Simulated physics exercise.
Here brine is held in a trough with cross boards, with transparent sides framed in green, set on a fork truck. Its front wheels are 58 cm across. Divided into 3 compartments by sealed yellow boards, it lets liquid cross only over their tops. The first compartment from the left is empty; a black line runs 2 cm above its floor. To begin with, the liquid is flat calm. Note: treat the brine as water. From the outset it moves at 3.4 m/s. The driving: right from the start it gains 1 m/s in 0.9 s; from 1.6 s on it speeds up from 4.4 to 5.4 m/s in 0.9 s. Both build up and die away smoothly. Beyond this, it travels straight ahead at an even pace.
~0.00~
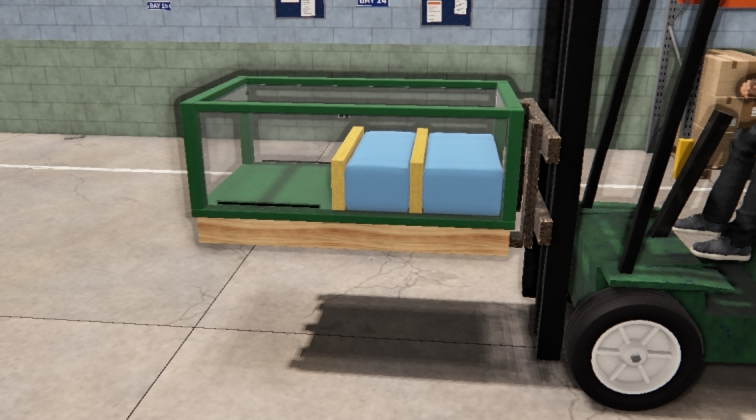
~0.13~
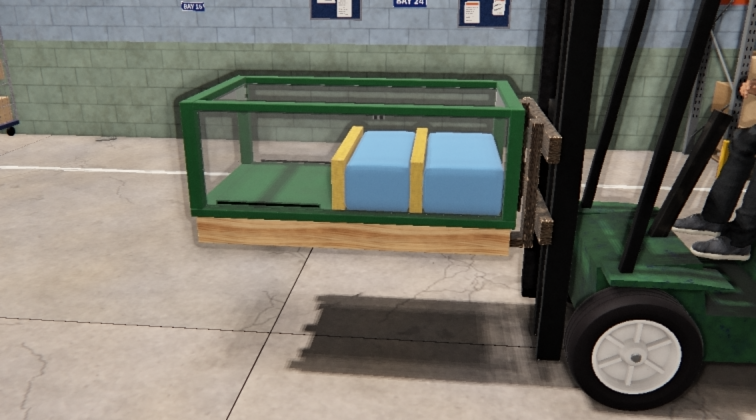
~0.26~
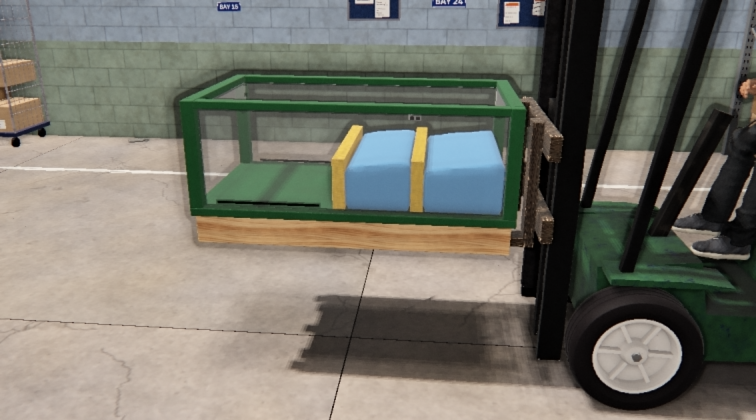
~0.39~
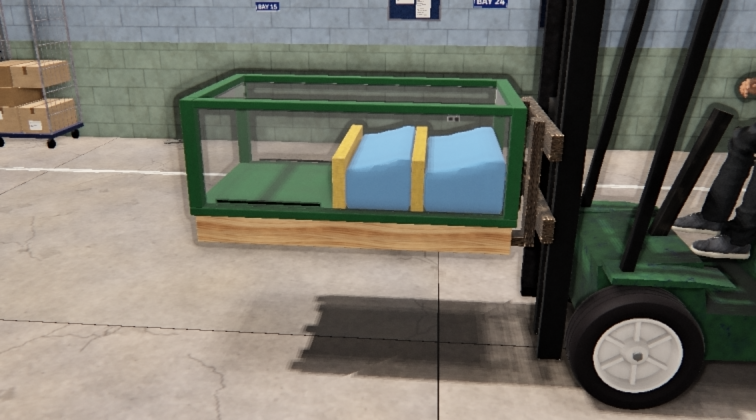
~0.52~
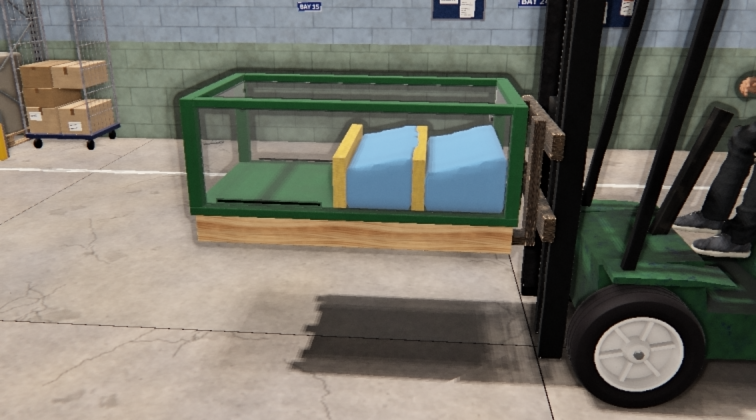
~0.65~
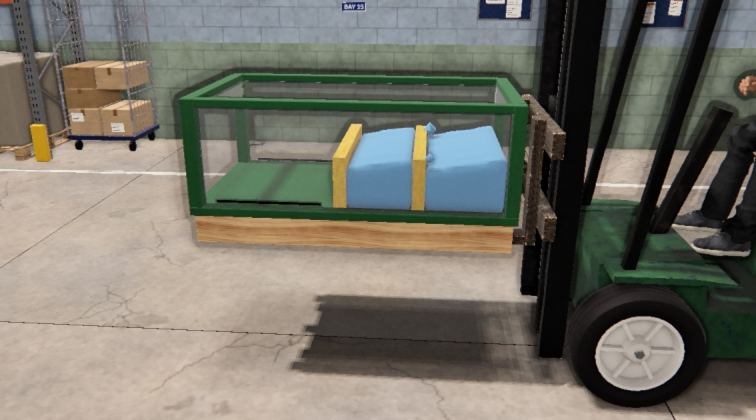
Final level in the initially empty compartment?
Zero.
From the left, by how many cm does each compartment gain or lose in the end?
From the left they end at 0, 1 down and 1 up.
Then, 1.25 s in, left to right it is 0, 22, 22 cm deep.
Then, 2.15 s in, left to right it is 0, 21, 22 cm deep.
Then, 3.05 s in, left to right it is 0, 21, 23 cm deep.
Then, 5.49 s in, left to right it is 0, 21, 23 cm deep.
